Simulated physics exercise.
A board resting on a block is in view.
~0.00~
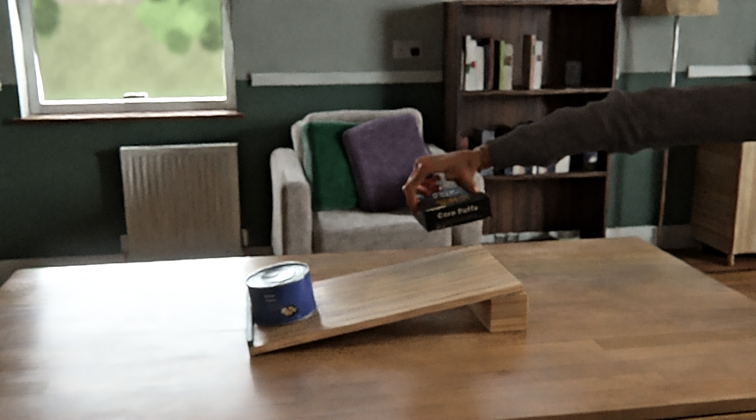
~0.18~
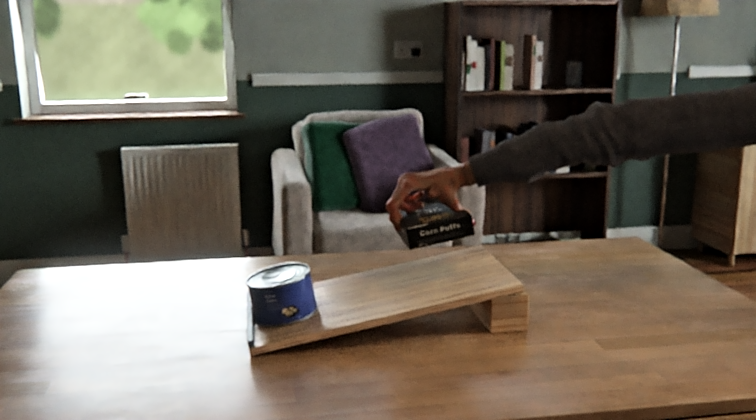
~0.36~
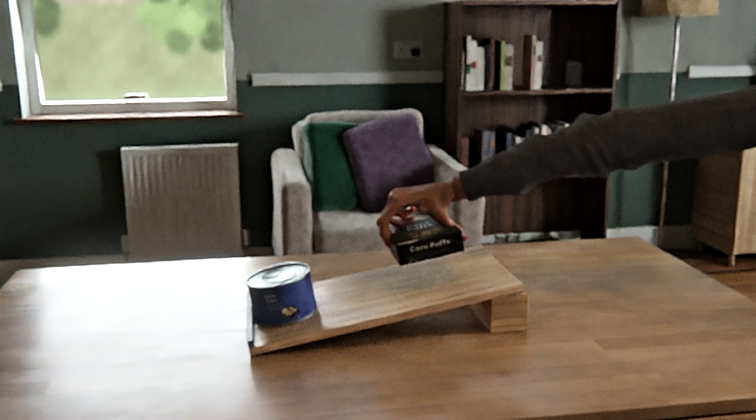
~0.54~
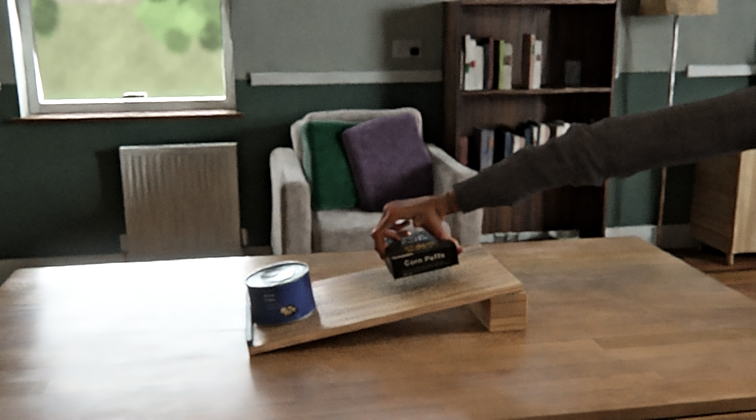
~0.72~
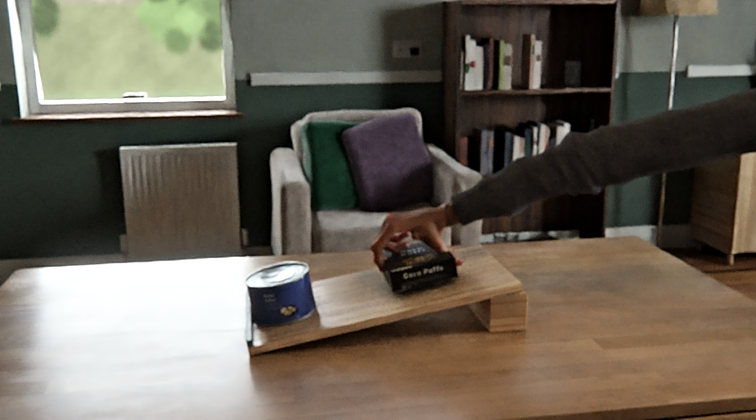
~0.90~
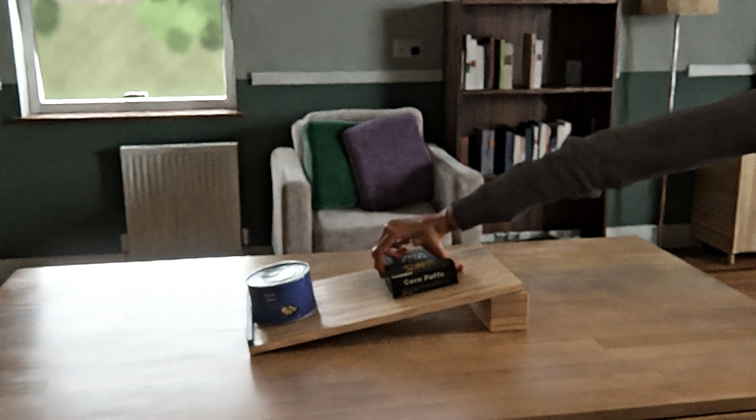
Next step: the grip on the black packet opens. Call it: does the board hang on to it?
Yes, it stays where it was left.
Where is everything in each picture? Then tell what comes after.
In the first frame, on its way; black packet (449, 207); blue tub (282, 294).
In the second frame, on its way; black packet (433, 224); blue tub (282, 294).
In the third frame, on its way; black packet (423, 239); blue tub (282, 294).
In the fourth frame, on its way; black packet (417, 252); blue tub (281, 294).
In the fifth frame, on its way; black packet (416, 264); blue tub (281, 294).
In the sixth frame, in place under the hand; black packet (417, 270); blue tub (282, 293).
After 1.20 s, no change.
After 1.60 s, black packet resting near (417, 270).
In the end (1.9 s), both unmoved. At the end, from the last picture's camera, black packet near (417, 270). The black packet keeps its place.
